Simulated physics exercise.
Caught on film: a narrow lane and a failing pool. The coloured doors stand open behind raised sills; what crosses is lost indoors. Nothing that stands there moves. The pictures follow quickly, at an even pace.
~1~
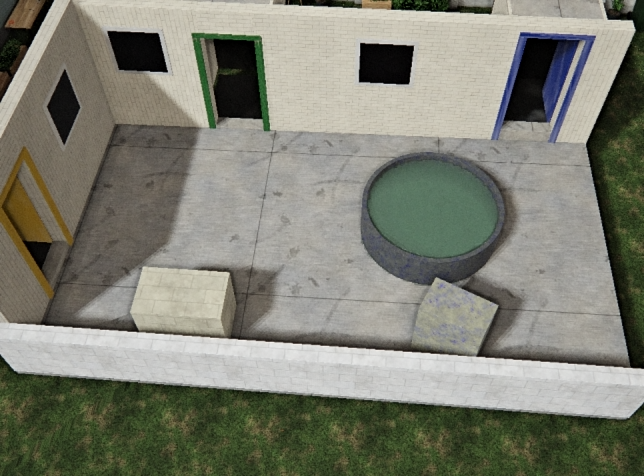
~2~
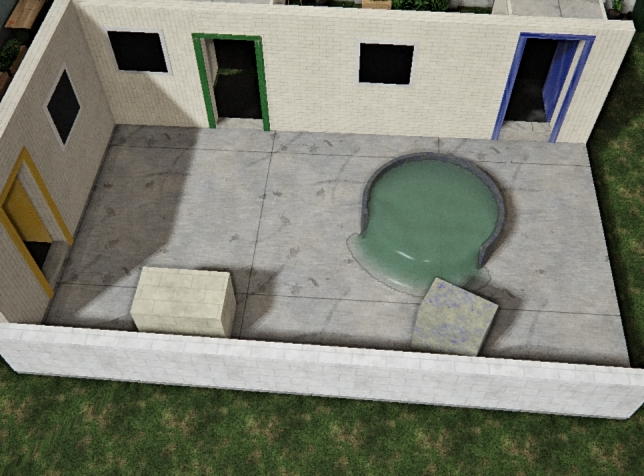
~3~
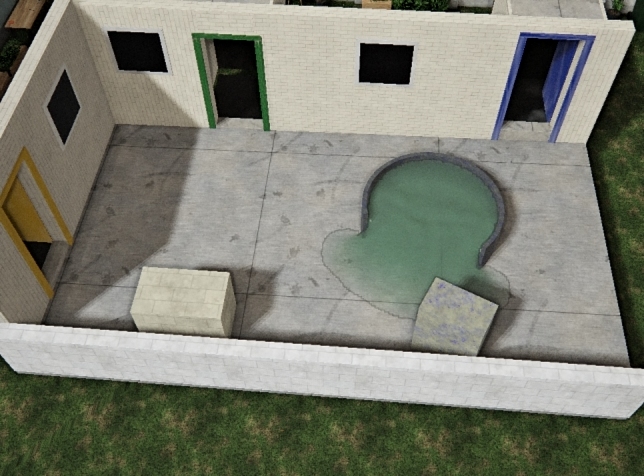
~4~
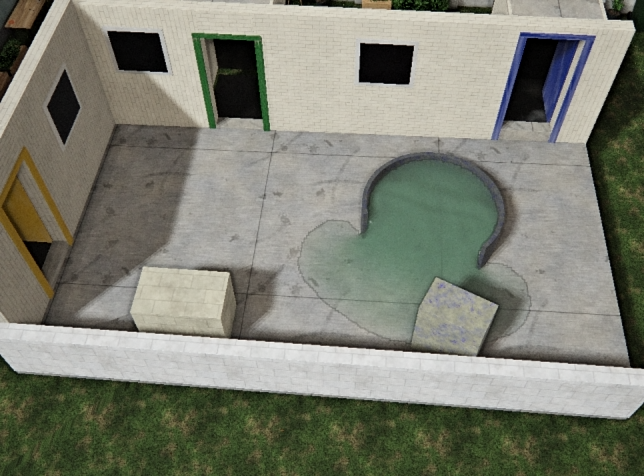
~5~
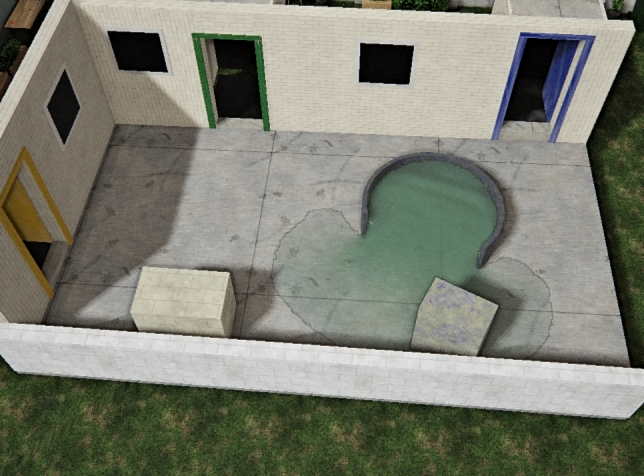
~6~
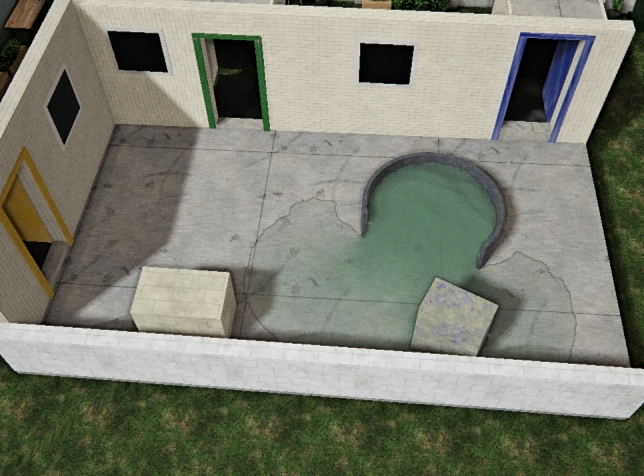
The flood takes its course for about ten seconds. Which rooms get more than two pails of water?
In the end: The blue door stays under that; the yellow door stays under that; the green door takes more than that.
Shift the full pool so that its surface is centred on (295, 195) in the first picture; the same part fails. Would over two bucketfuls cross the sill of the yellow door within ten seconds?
One by one: Yellow door takes more.
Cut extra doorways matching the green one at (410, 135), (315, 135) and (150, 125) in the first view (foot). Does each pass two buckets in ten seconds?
In that order: Holds, lets less in, passes that mark.
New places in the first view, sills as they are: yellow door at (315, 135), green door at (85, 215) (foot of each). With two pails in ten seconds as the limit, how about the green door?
Then: The green door passes that mark.
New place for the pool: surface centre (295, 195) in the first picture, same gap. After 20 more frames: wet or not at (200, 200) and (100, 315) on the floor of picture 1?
As listed: Free of water, under water.
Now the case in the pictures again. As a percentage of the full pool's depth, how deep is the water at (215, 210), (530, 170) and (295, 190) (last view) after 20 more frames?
About 6, 0 and 4 per cent.
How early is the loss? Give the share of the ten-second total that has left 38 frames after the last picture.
Close to 80 %.
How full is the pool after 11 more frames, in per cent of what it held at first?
Roughly 30 per cent.
A moment on, water covers 30 % of the floor; the blue door not reached, the yellow door not reached, the green door not reached.
Next, water covers 35 % of the floor; the blue door not reached, the yellow door not reached, the green door not reached.
Then, water covers 50 % of the floor; the blue door not reached, the yellow door wet at the sill, nothing in, the green door not reached.
Later, water covers 75 % of the floor; the blue door not reached, the yellow door wet at the sill, nothing in, the green door over two buckets in.
In the end, water covers 75 % of the floor; the blue door not reached, the yellow door under two buckets in, the green door over two buckets in.
